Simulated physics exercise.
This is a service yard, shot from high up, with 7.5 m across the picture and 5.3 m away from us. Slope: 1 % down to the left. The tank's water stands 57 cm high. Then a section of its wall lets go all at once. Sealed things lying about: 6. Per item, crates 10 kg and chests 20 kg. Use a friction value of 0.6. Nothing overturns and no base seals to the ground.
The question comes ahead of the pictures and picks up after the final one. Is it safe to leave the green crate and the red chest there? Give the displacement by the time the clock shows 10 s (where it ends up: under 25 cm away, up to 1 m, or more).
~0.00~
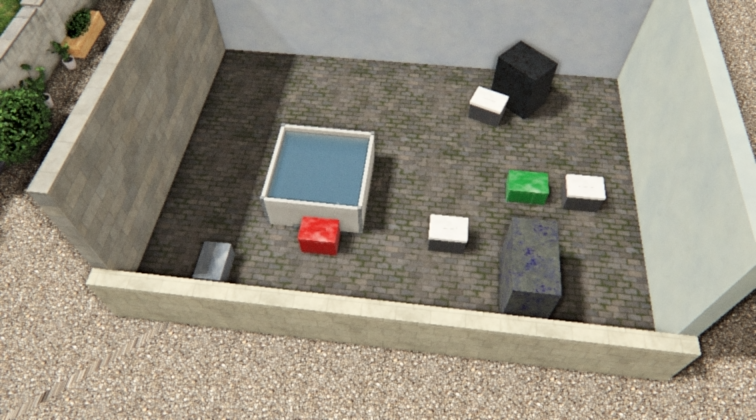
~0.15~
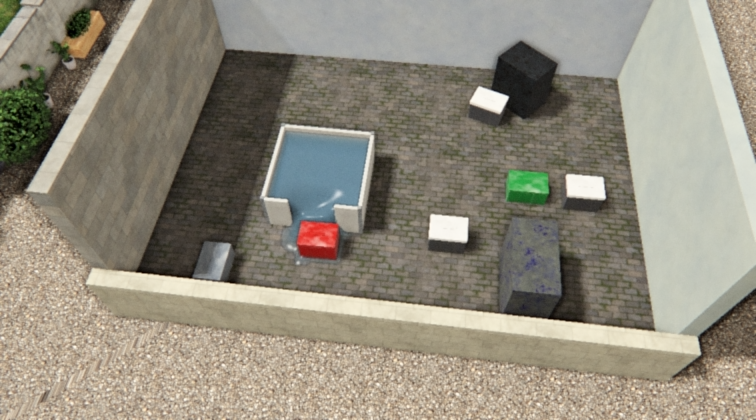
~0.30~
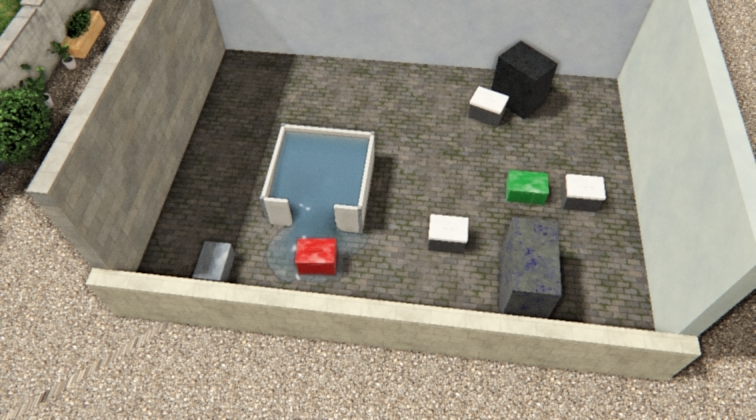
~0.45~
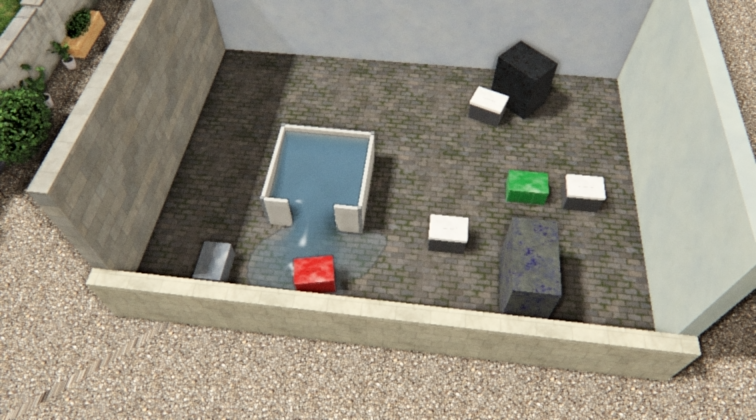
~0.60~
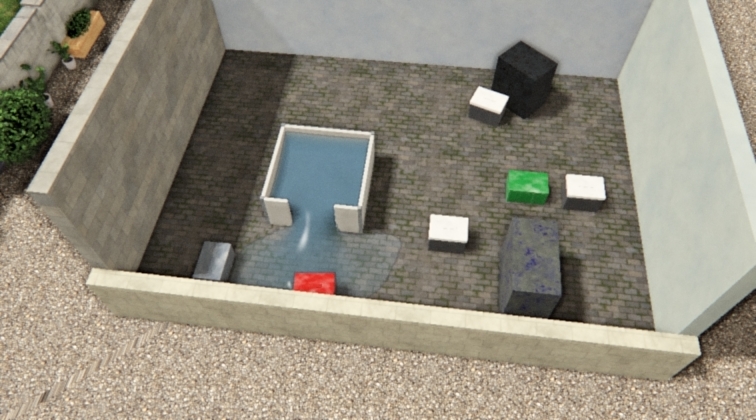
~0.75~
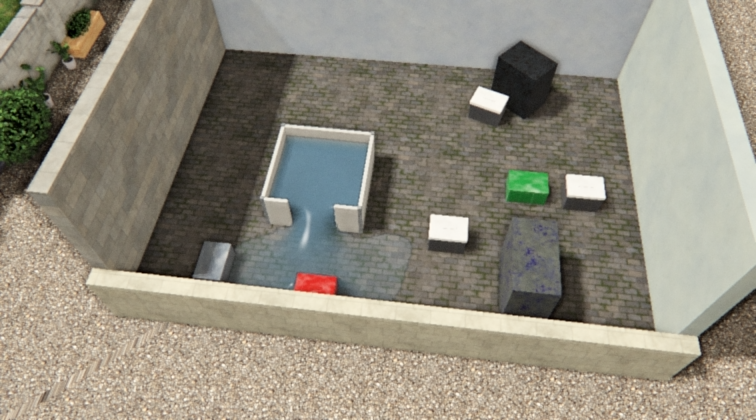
I'd say the green crate remains almost still. I'd say the red chest goes a long distance.
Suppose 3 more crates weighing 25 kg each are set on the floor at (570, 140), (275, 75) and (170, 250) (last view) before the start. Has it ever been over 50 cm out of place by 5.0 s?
Order as asked - not as far, not as far, farther.
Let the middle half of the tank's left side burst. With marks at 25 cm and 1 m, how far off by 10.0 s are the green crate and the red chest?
Outcome - green crate: No real movement, red chest: No real movement.
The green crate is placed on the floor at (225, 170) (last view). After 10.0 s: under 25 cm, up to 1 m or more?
Observed: Object goes well off.
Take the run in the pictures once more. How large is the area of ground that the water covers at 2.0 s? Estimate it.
Close to 8.5 m2, I'd say.
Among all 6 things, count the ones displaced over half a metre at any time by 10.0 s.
That adds up to 2.
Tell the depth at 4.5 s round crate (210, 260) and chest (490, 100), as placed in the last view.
I'd estimate 3 cm for the first and 2 cm for the second.
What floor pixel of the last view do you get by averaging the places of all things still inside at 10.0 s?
Close to (456, 181).
After 2.0 s the green crate is near (529, 182), 0.0 m from its start, aground; the red chest is near (349, 287), 1.1 m from its start, afloat; 1 afloat.
After 4.5 s the green crate is near (529, 180), 0.0 m from its start, aground; the red chest is near (468, 274), 2.3 m from its start, afloat; 1 afloat.
After 7.0 s the green crate is near (529, 180), 0.0 m from its start, aground; the red chest is near (475, 255), 2.3 m from its start, aground; 0 afloat.
After 10.0 s the green crate is near (529, 180), 0.0 m from its start, aground; the red chest is near (475, 255), 2.3 m from its start, aground; 1 afloat.
